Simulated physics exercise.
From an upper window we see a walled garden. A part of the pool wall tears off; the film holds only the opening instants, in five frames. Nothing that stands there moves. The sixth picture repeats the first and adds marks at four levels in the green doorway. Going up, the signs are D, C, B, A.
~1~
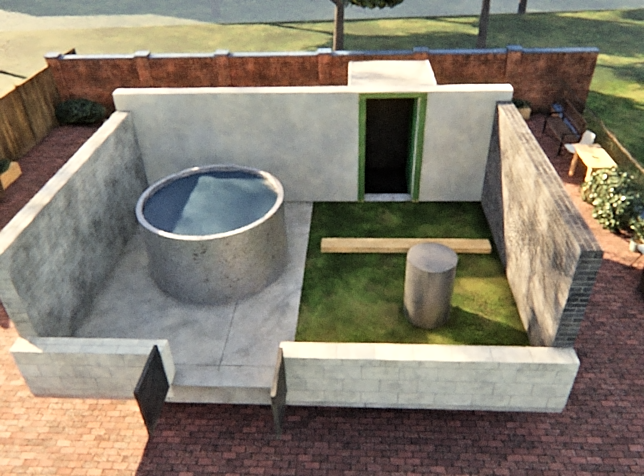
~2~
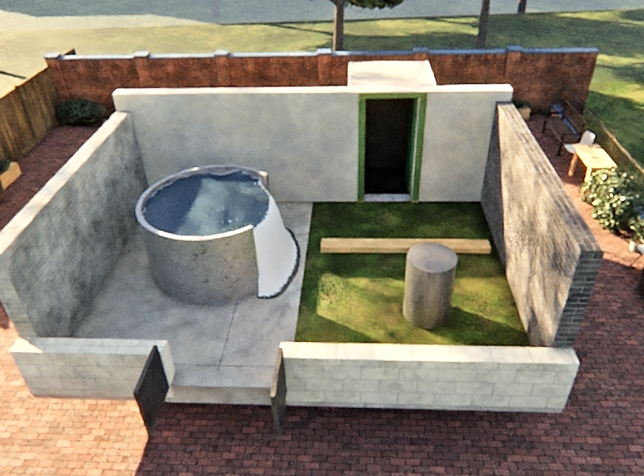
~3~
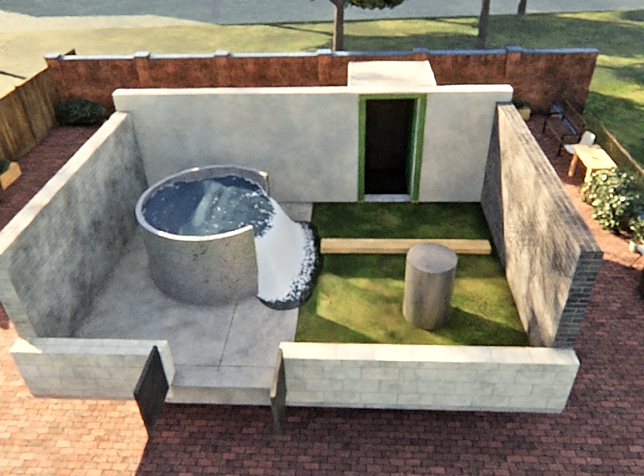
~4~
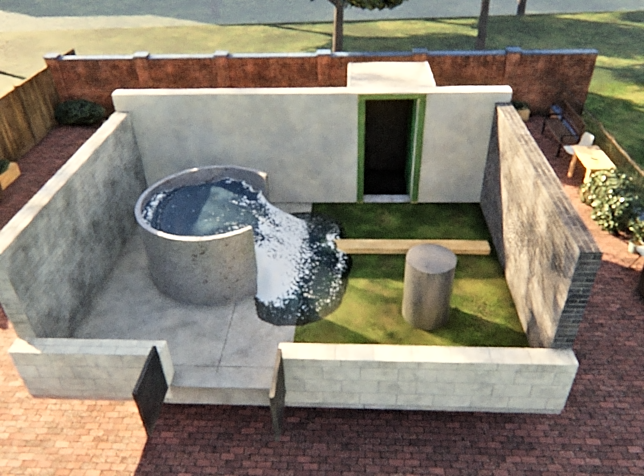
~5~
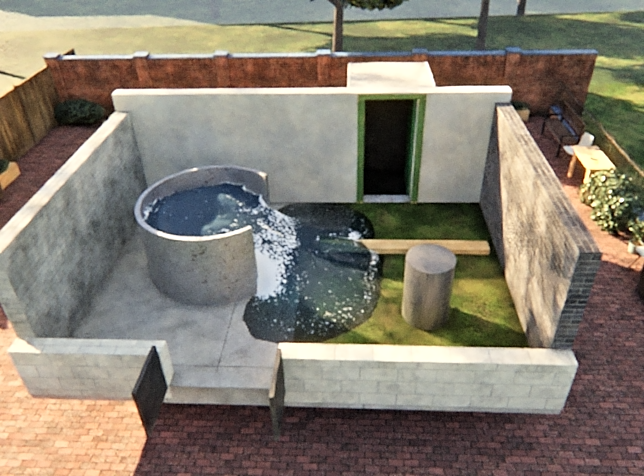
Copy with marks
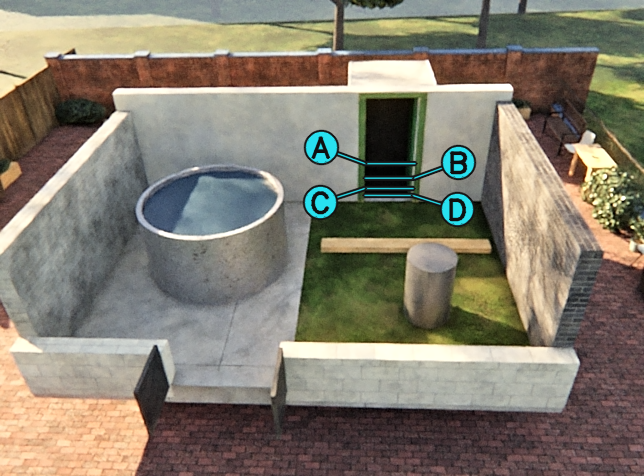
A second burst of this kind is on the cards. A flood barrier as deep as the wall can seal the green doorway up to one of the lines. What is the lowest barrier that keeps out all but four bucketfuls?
It is C.
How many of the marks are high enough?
Three of them.
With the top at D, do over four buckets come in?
Yes.
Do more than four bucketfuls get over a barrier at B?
No.
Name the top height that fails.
It is D.
On the marked copy, A at (390, 163); B at (389, 178); C at (389, 188); D at (388, 195); from the bottom up D, C, B, A.
For height A, nothing gets over.
For height B, nothing gets over.
For height C, a splash gets over, under a bucket.
For height D, about 13 bucketfuls get in.
